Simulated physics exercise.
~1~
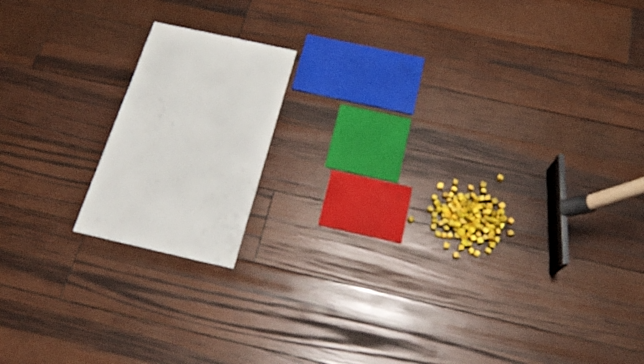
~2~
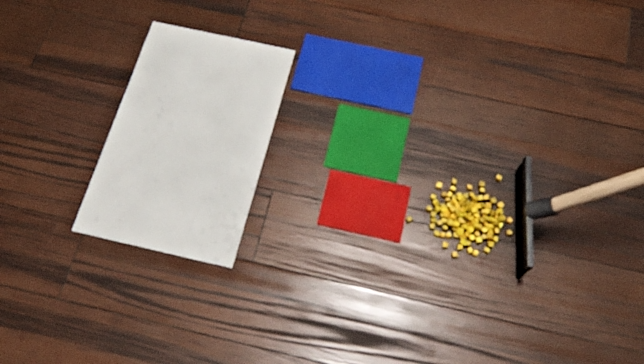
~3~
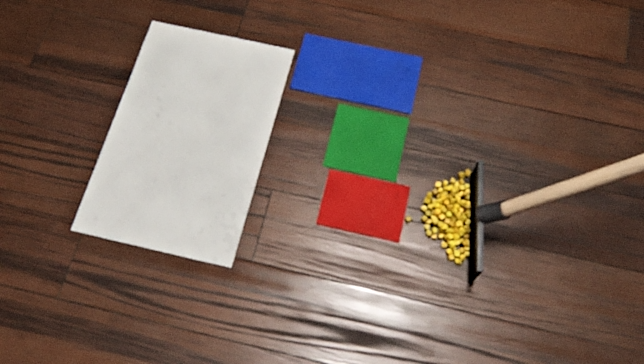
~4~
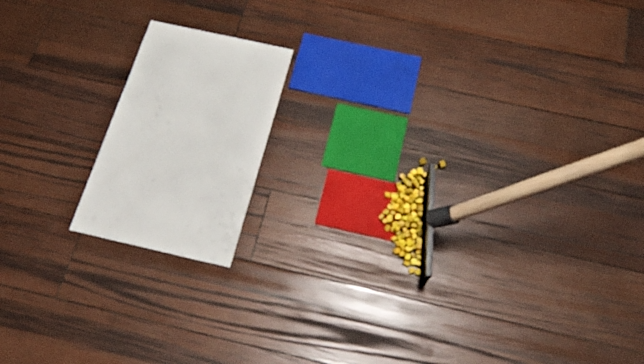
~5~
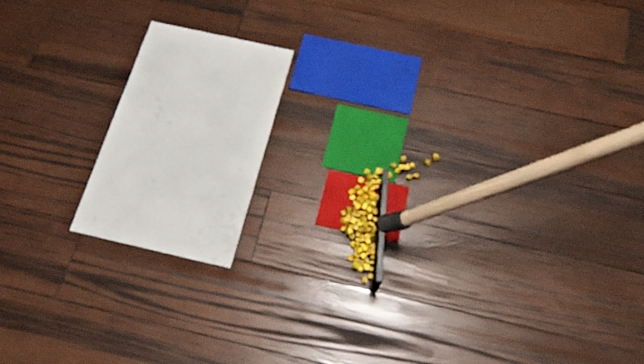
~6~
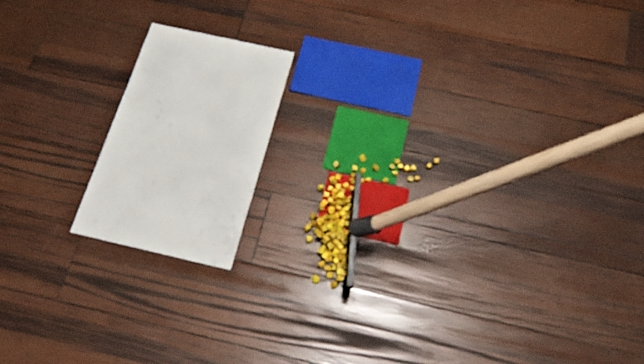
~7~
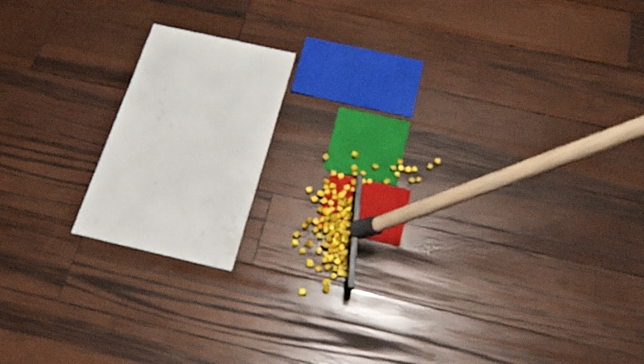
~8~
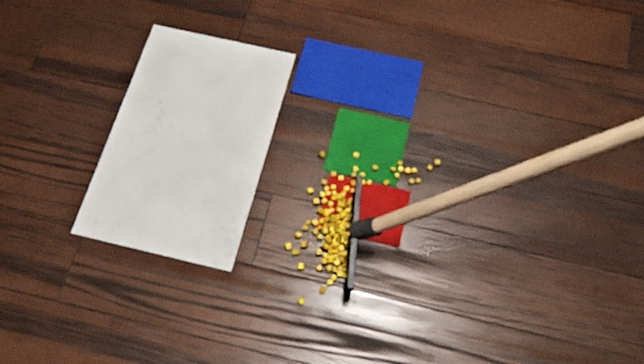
A squeegee with a wooden handle pushed a pile of small yellow cubes leftward across a dark wood floor and onto the red mat, then stopped, leaving them scattered over the red mat and bare floor, with a few on the green mat.
